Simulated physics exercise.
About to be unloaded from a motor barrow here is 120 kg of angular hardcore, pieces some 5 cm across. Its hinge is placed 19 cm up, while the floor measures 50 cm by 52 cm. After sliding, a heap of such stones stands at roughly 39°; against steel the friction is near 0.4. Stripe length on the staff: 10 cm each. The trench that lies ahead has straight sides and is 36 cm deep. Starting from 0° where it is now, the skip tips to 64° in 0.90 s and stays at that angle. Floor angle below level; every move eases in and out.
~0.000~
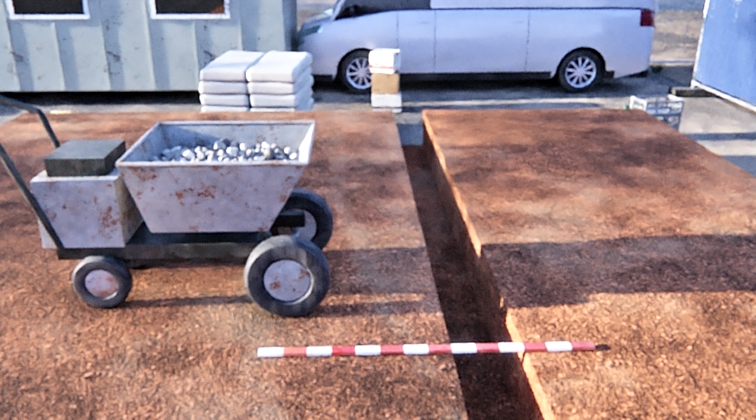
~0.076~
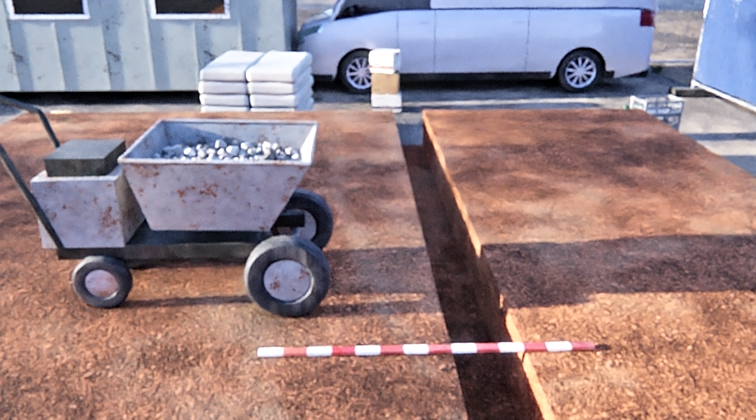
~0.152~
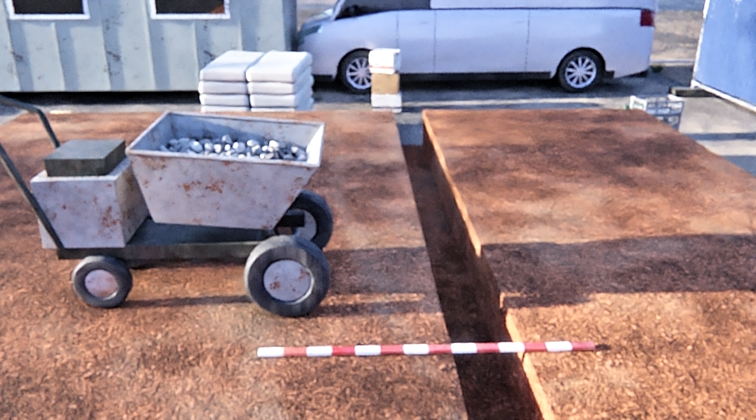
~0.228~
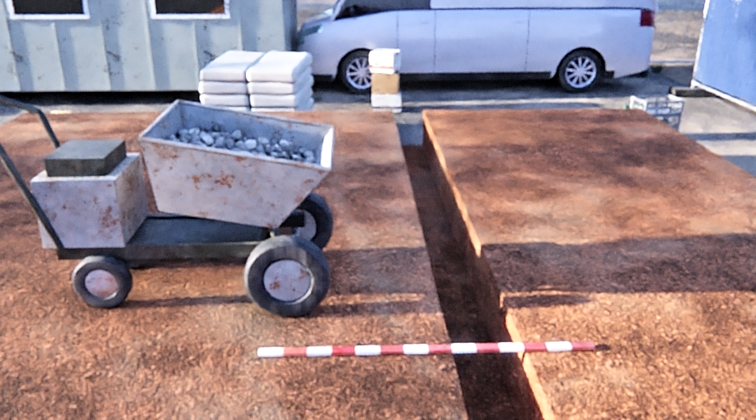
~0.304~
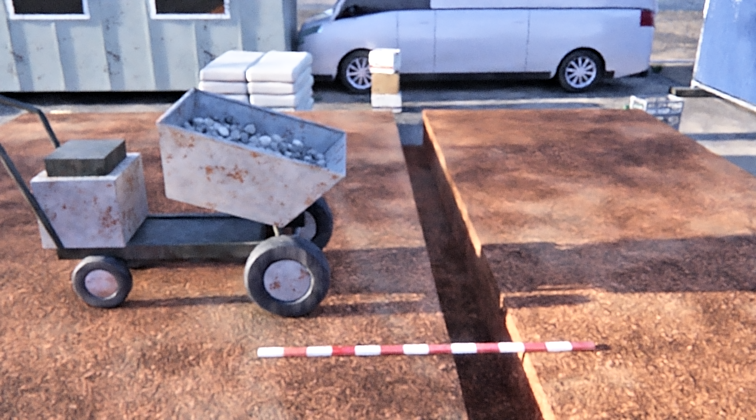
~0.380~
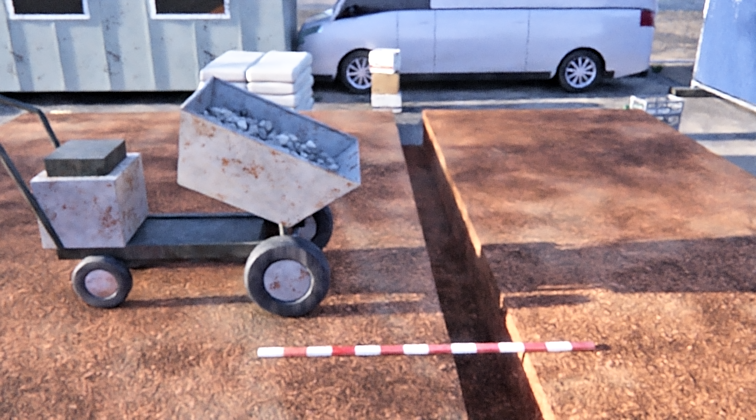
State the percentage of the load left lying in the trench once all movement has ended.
The share left there is about 23 per cent.
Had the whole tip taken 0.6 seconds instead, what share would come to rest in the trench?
Trench share: Approx. 40%.
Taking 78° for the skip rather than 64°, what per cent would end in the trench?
In that case near 75 per cent.
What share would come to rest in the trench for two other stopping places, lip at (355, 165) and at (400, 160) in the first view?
25 % and 5 %.
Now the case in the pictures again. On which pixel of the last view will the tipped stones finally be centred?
Resting centre: About (465, 332).
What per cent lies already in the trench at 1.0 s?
By then, around 0 percent.
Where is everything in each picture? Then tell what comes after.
In the first picture, lip at (307, 163), floor tilted 0°, highest stones at (219, 151).
In the second picture, lip at (310, 164), floor tilted 1°, highest stones at (200, 149); the stones move at 0.3 m/s on average.
In the third picture, the skip is at 5°, its lip at (318, 166); the top of the load is at (198, 144); the stones move at 0.5 m/s on average.
In the fourth picture, the skip is at 10°, its lip at (330, 169); the top of the load is at (200, 136); the stones move at 0.7 m/s on average.
In the fifth picture, lip at (344, 175), floor tilted 17°, highest stones at (200, 125); the stones move at 0.8 m/s on average.
In the sixth picture, the skip is at 25°, its lip at (359, 184); the top of the load is at (218, 114); the stones move at 0.9 m/s on average.
After 0.7 s the floor is at 54°; 100 % in the skip; the foremost stones are at (379, 207).
After 1.0 s the floor is at 64°; 94 % in the skip, 5 % short of the trench, 1 % in the trench; the foremost stones are at (447, 255).
After 1.4 s the floor is at 64°; 77 % in the skip, 5 % short of the trench, 18 % in the trench; the foremost stones are at (501, 324).
After 3.3 s the floor is at 64°; 72 % in the skip, 4 % short of the trench, 23 % in the trench; the foremost stones are at (512, 326).
